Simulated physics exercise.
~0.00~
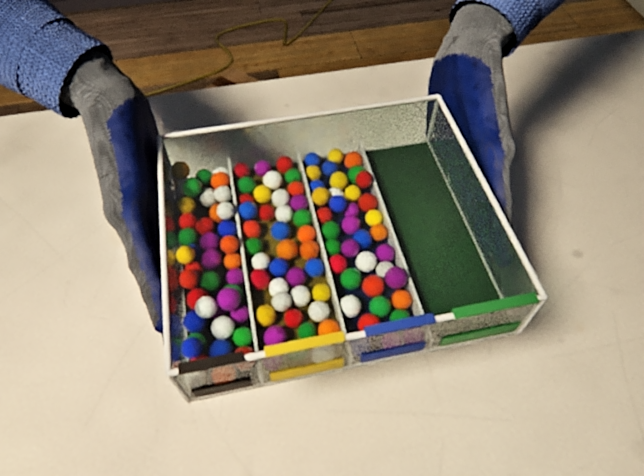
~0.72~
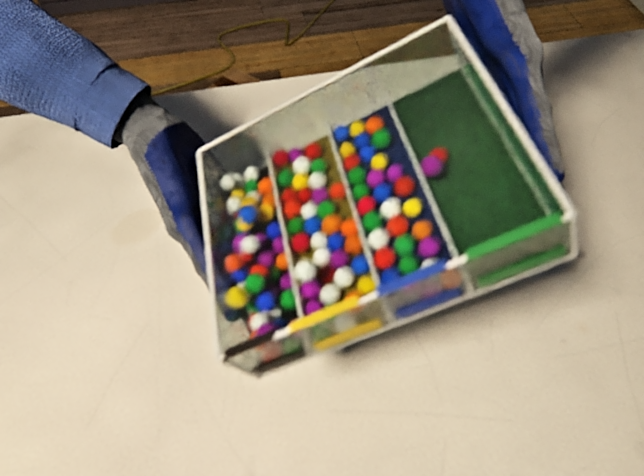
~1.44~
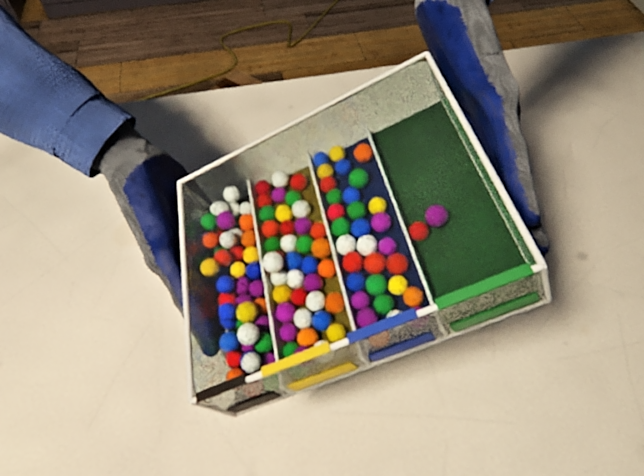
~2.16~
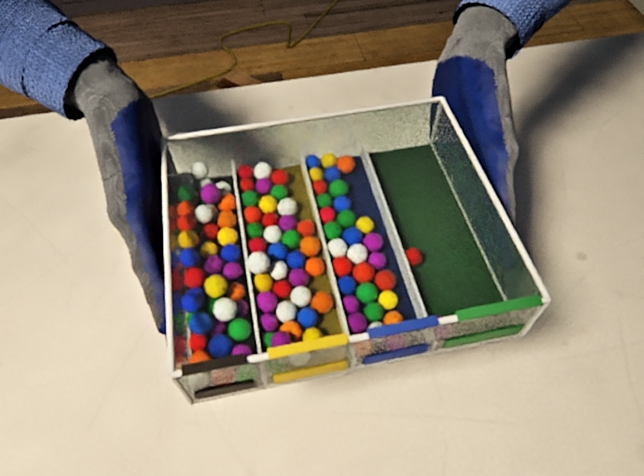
The video shows gloved hands holding a clear box of multicolored marbles split into four sections, tilting it and then bringing it back level. A few marbles enter the green section, and at the end most lie in the black, yellow and blue sections, leaving the green one nearly empty.
